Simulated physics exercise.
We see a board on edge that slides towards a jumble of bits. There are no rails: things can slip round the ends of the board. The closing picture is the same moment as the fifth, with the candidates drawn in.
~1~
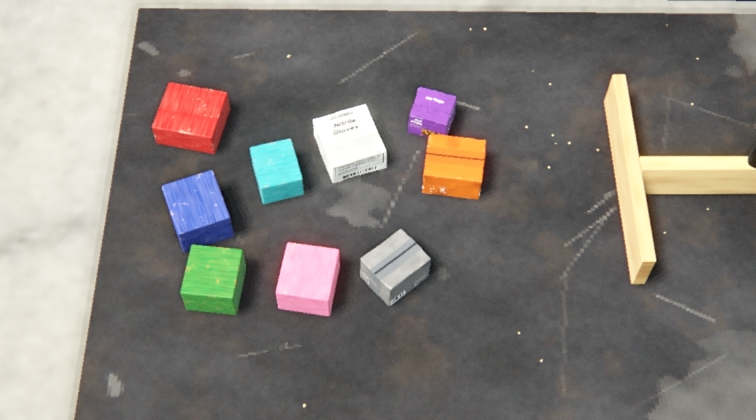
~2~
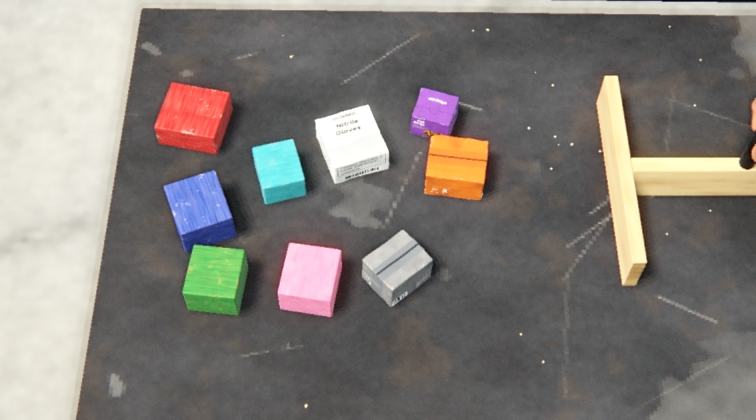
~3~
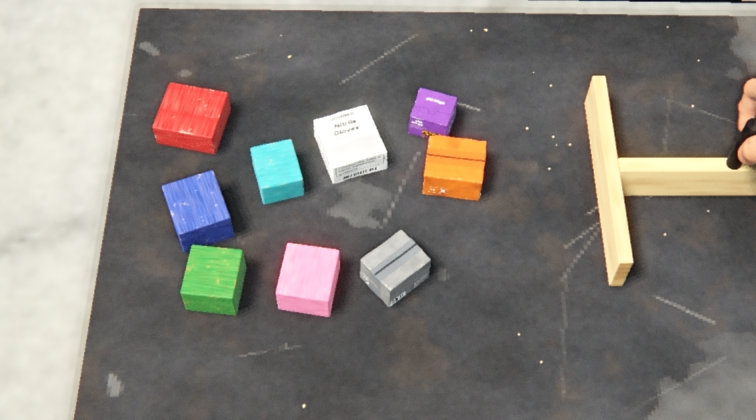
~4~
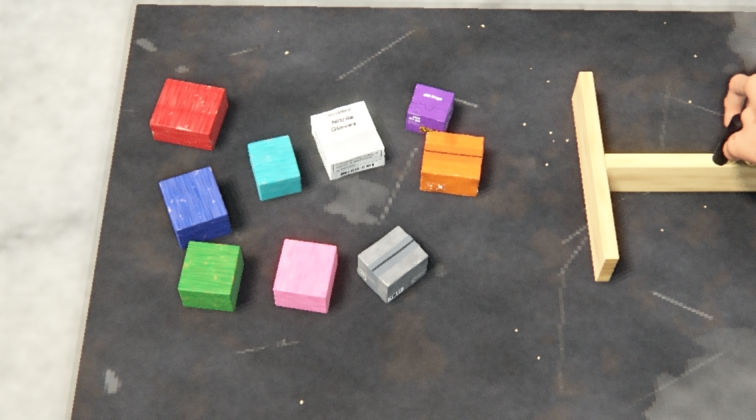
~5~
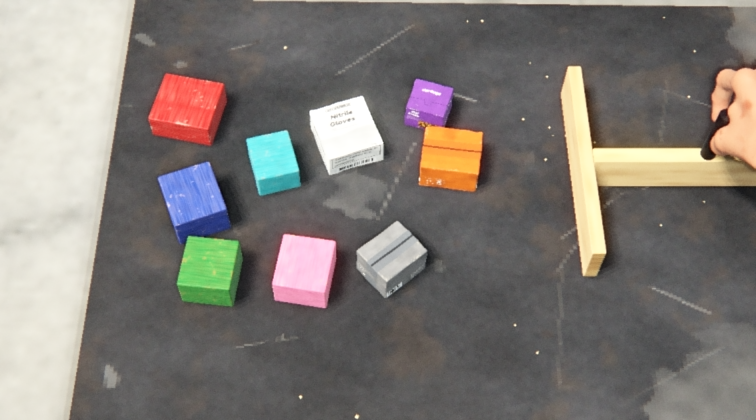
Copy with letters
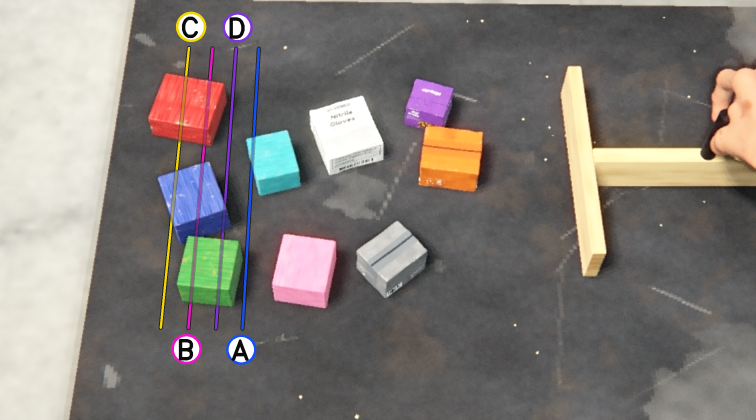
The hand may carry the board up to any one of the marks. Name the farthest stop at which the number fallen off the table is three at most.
No fourth one falls up to B.
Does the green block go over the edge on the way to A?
No.
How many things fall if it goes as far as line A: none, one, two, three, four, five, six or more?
The count is none.
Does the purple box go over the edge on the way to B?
No.
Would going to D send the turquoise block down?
No.
On the marked copy, A at (251, 178); B at (201, 177); C at (176, 177); D at (227, 177).
Following B. Soon after the start, board (448, 153); purple box (416, 107); orange box (410, 160).
Later, board (311, 152); red block (174, 105); green block (165, 276).
In the end, board (202, 150); green block over the edge; red block over the edge; two fallen.
As for the rest, A is within the limit but short; C drops six; D is within the limit but short.
